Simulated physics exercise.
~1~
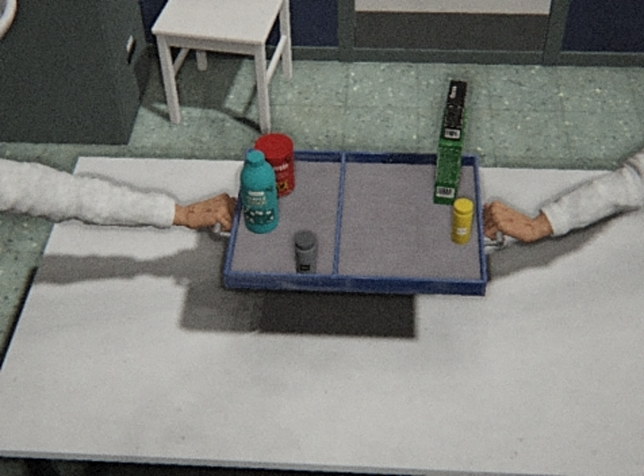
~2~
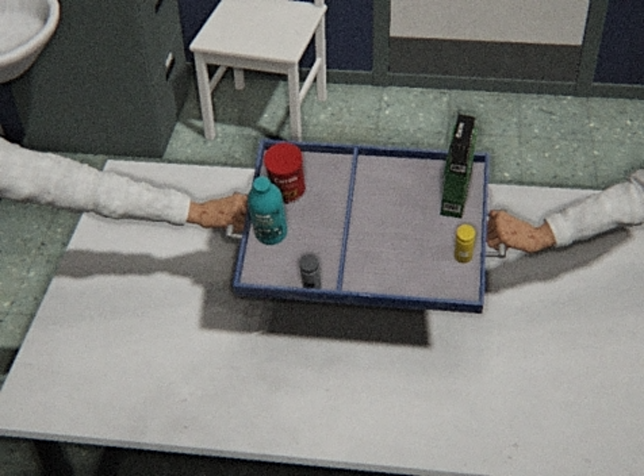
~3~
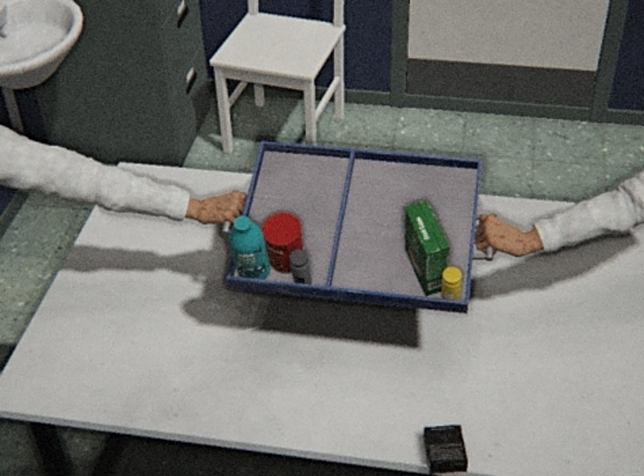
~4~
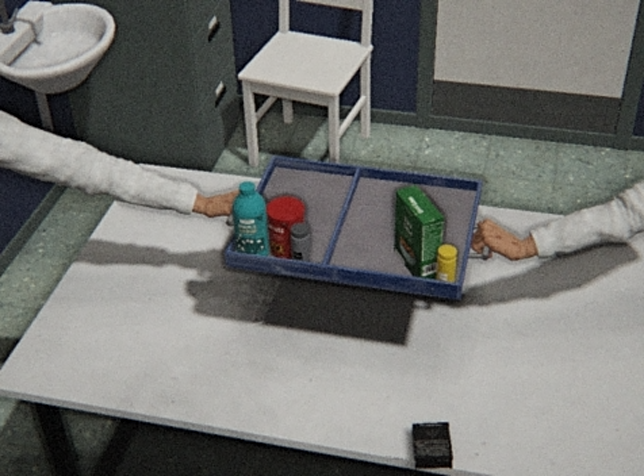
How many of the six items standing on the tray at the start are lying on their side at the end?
Just one, the black carton, which ends up on its side on the white table in front of the tray.
